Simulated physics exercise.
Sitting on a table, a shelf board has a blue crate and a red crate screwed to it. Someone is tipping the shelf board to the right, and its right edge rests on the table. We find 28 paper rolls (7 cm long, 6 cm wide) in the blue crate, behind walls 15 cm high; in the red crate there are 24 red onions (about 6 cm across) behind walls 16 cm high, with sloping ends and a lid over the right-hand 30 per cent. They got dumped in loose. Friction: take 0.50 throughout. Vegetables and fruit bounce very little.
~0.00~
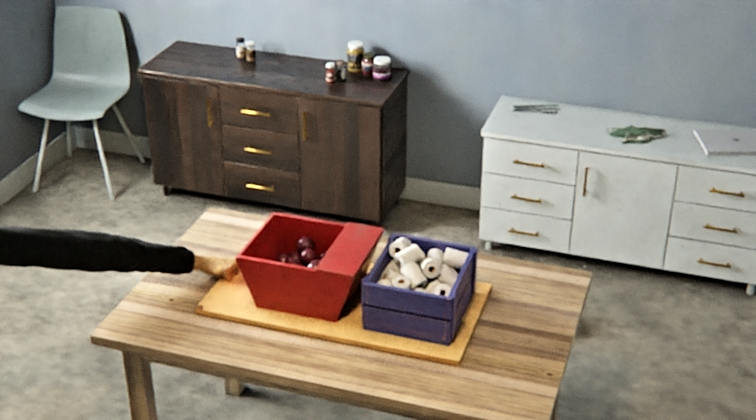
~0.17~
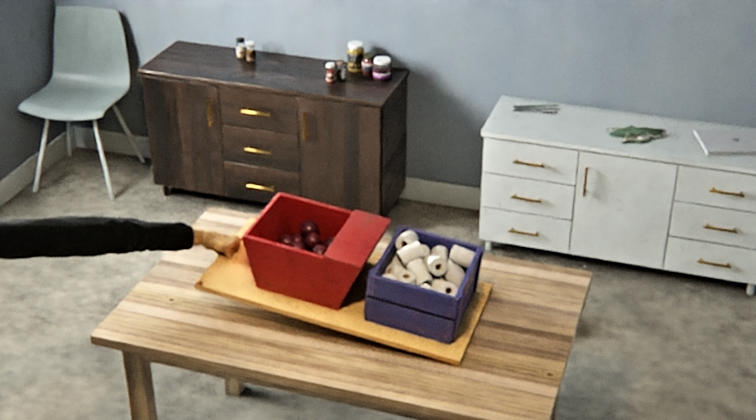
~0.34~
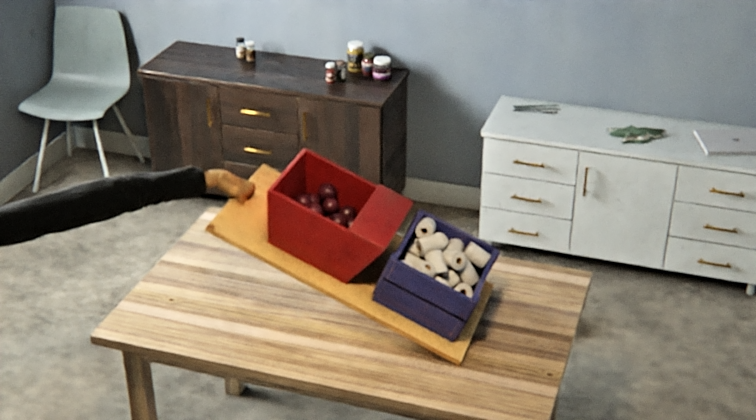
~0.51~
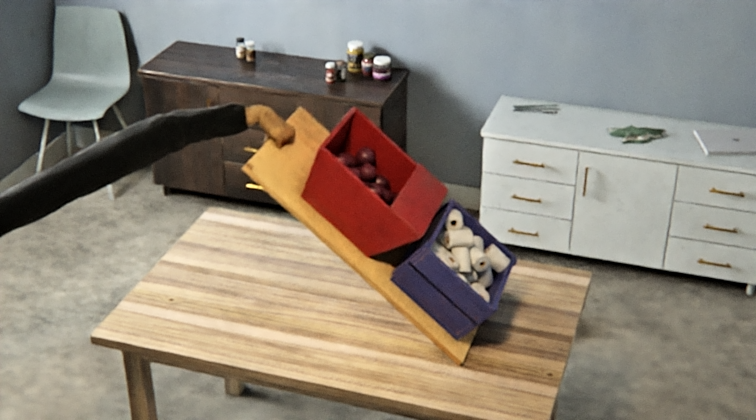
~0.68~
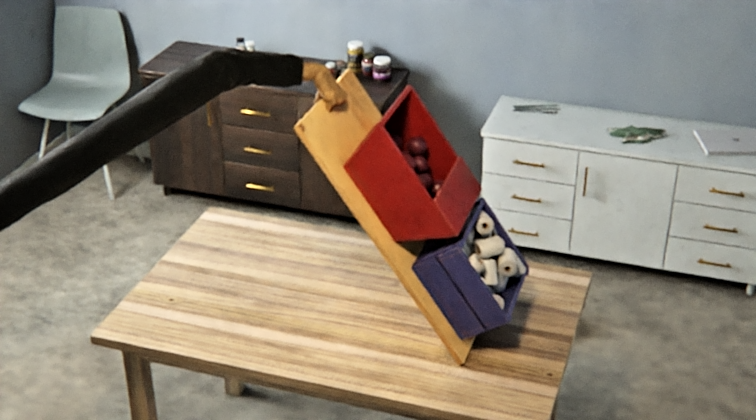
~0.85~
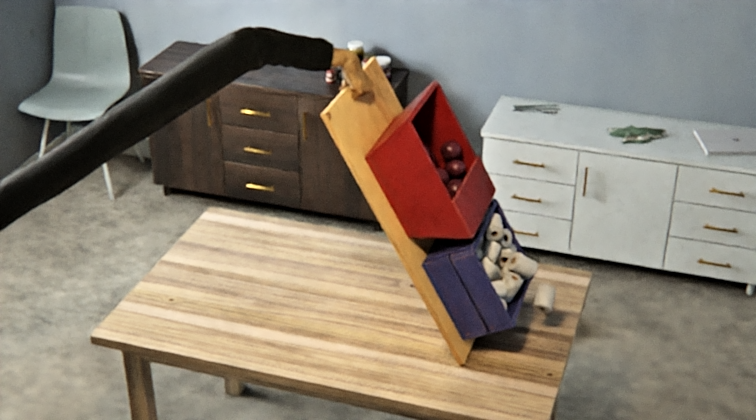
An arm in a black sleeve reaches in from the left to a pale wooden board on a striped wooden table, seen from above in a grey-walled room with dark and white cabinets. On the board, a red crate holds dark red onions, left of a blue crate of white rolls. The hand steadily raises the board's left end into a steep rightward tilt, contents shift, and one roll leaves the blue crate.
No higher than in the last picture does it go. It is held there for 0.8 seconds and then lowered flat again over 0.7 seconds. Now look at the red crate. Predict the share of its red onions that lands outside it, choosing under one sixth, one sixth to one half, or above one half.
It never loses a sixth.
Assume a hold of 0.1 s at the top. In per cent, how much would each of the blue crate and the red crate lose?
With that change, blue crate sheds 10 percent and red crate sheds 0 percent.
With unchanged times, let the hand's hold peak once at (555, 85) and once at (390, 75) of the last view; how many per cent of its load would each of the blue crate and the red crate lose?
First try, then second: The blue crate sheds 90 then 40 per cent, and the red crate sheds 40 then 0 per cent.
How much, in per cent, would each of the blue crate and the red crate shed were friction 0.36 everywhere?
Blue crate 10, red crate 0 per cent.
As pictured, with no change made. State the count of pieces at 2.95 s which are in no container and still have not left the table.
Count of pieces: About 1.
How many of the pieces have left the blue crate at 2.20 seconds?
Roughly, out by then: Blue crate 3.
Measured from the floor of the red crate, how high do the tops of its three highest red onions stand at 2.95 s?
About 14 cm.
After 1.19 s, tilt 61°; 2 of 28 out of the blue crate and 0 of 24 out of the red crate.
After 1.61 s, tilt 61°; 2 of 28 out of the blue crate and 0 of 24 out of the red crate.
After 2.20 s, tilt 7°; 3 of 28 out of the blue crate and 0 of 24 out of the red crate.
Outcome (at 2.95 s), 3 of 28 out of the blue crate and 0 of 24 out of the red crate. Asked share, 0 of 24, 0 per cent.
